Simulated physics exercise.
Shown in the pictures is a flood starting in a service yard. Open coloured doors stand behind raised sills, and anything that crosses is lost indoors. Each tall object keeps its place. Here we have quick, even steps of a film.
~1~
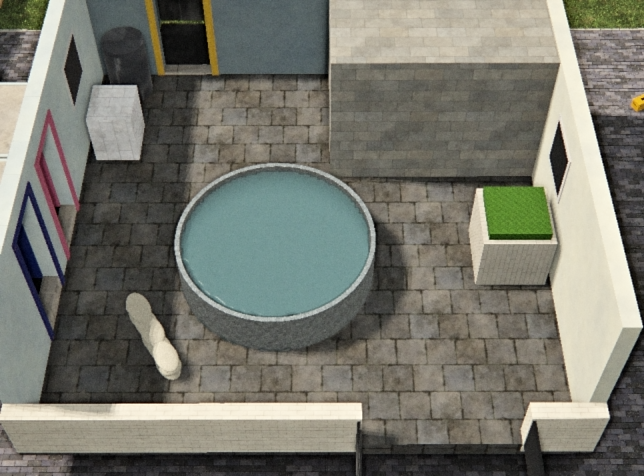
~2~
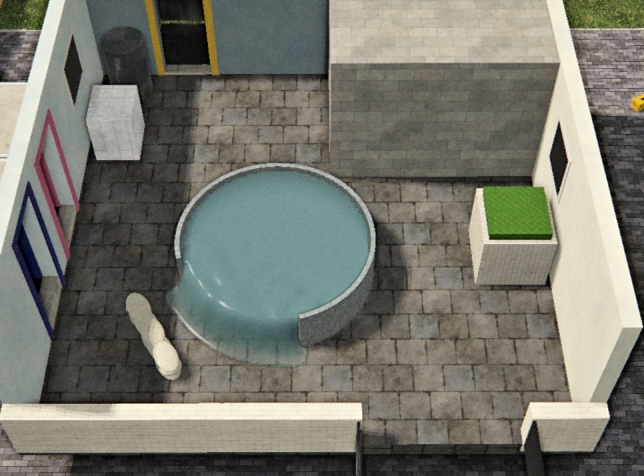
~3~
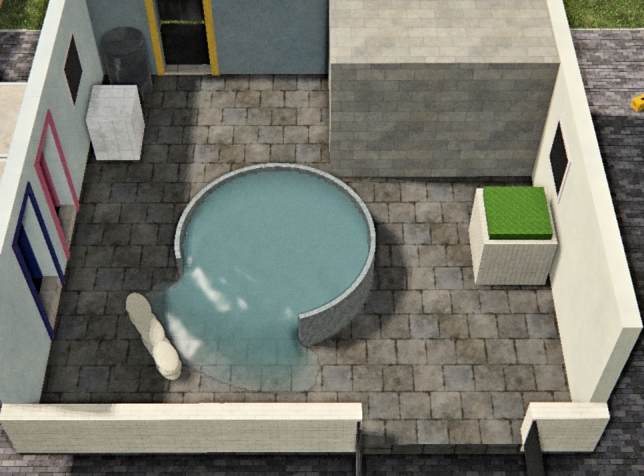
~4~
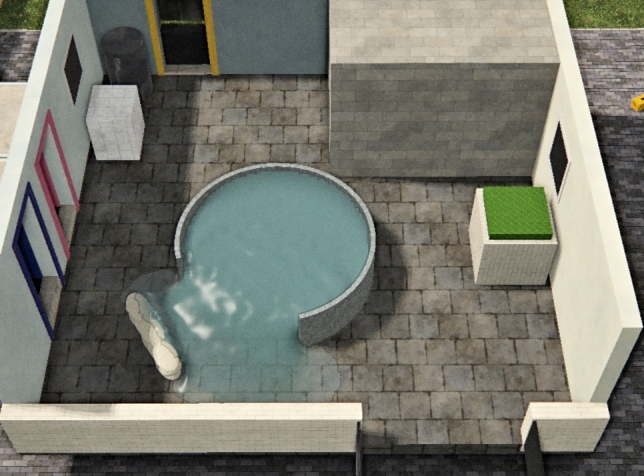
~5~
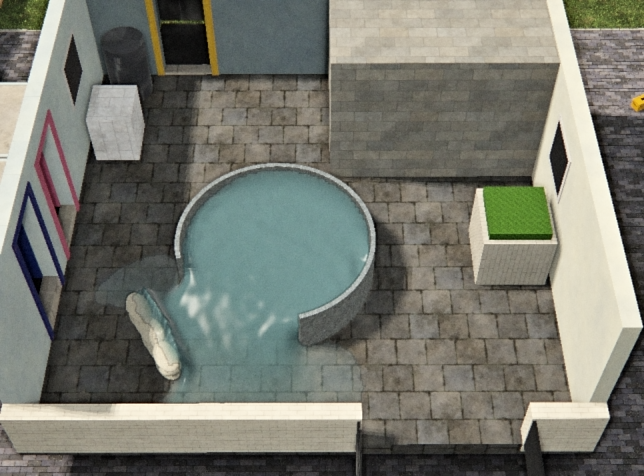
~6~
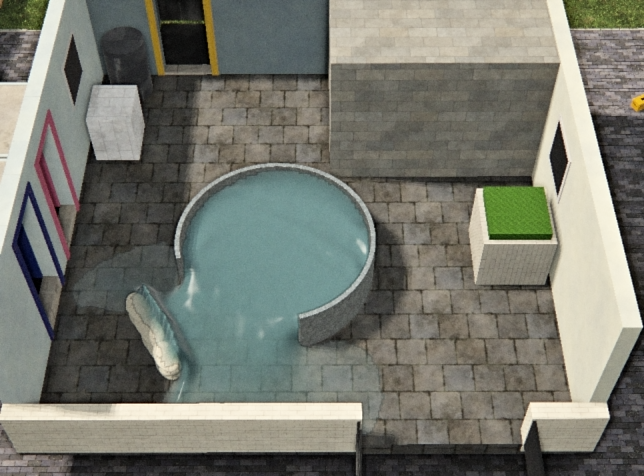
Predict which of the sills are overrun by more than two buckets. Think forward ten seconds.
In order: The blue door will get two buckets at most; the yellow door will get more than two buckets; the pink door will get two buckets at most.
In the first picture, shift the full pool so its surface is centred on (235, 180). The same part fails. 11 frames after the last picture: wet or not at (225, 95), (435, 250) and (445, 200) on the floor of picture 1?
First one stays unwetted, next one stays unwetted, last one stays unwetted.
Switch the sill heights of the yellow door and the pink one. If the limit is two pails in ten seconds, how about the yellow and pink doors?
In turn, yellow comes in under, then pink tops the mark.
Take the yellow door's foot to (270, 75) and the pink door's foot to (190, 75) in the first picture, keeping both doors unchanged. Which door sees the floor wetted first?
My pick is the blue-painted one.
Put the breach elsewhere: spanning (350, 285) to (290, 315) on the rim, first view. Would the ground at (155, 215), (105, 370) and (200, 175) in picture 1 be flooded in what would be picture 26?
As listed: No water, awash, dry.
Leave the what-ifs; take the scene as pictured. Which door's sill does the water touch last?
It's the yellow one.
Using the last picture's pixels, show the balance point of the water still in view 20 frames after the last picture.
Somewhere near (236, 311).
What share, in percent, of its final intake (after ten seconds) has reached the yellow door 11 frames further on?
By then roughly 0 percent of the ten-second total is in.
A moment on, water covers 30 % of the floor; the blue door wet at the sill, nothing in, the yellow door not reached, the pink door wet at the sill, nothing in.
Next, water covers 50 % of the floor; the blue door wet at the sill, nothing in, the yellow door not reached, the pink door wet at the sill, nothing in.
Then, water covers 70 % of the floor; the blue door wet at the sill, nothing in, the yellow door not reached, the pink door wet at the sill, nothing in.
Later, water covers 95 % of the floor; the blue door wet at the sill, nothing in, the yellow door over two buckets in, the pink door wet at the sill, nothing in.
In the end, water covers 95 % of the floor; the blue door wet at the sill, nothing in, the yellow door over two buckets in, the pink door wet at the sill, nothing in.
